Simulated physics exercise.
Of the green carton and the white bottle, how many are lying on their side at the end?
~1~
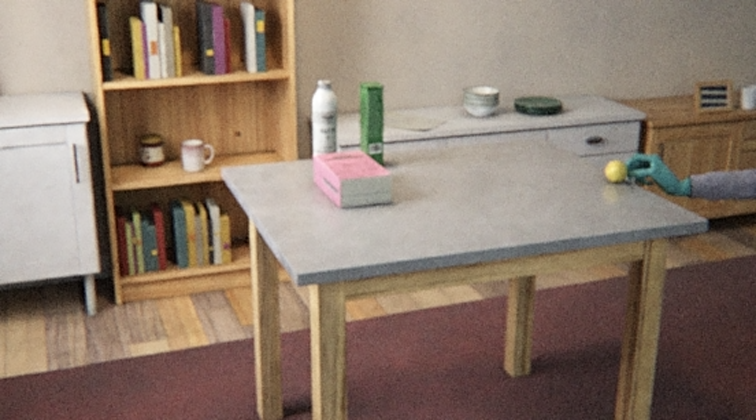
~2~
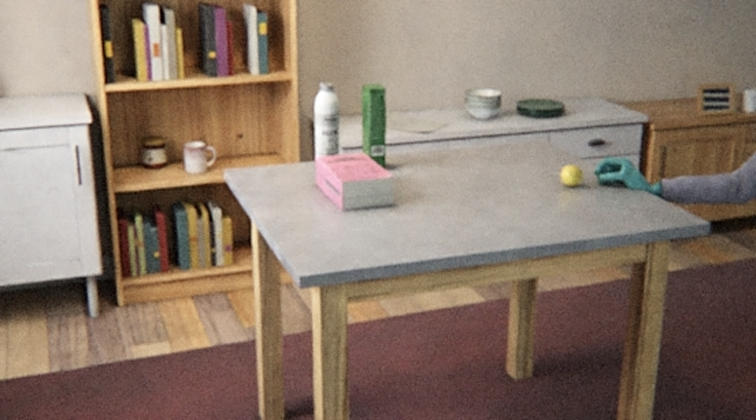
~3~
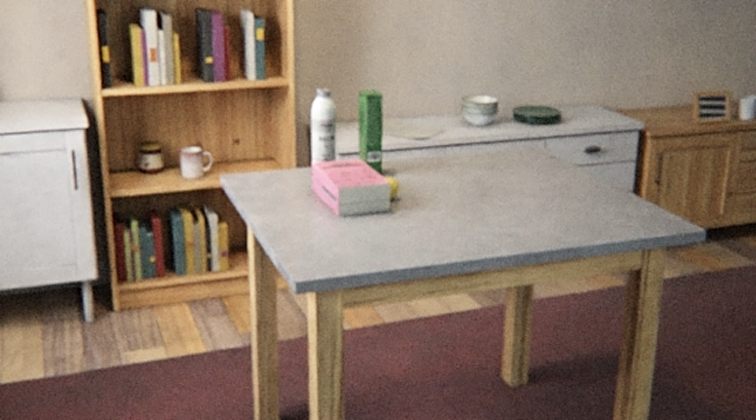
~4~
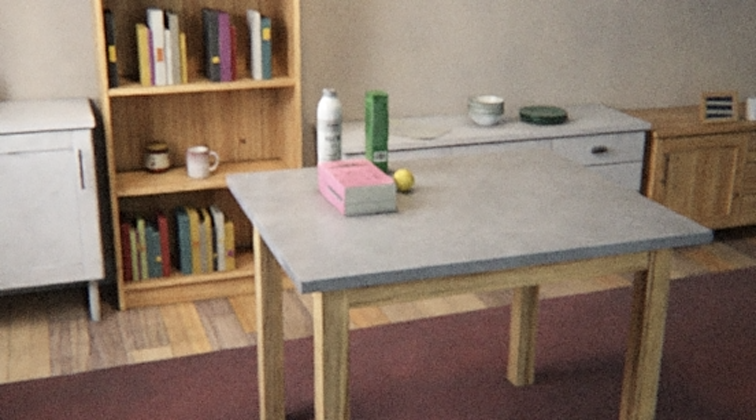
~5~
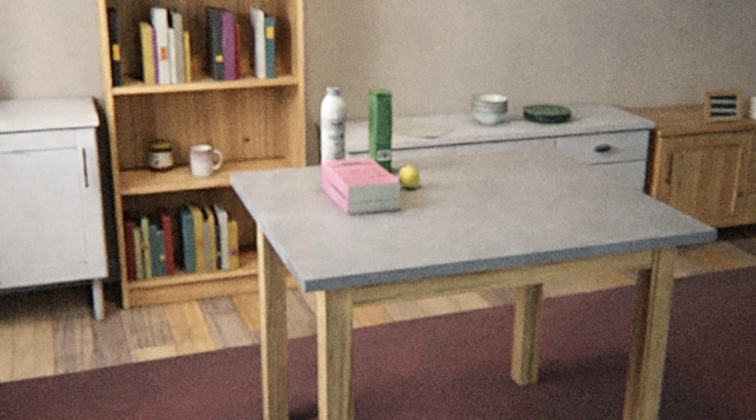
None of them are; the green carton and the white bottle are both still standing upright.
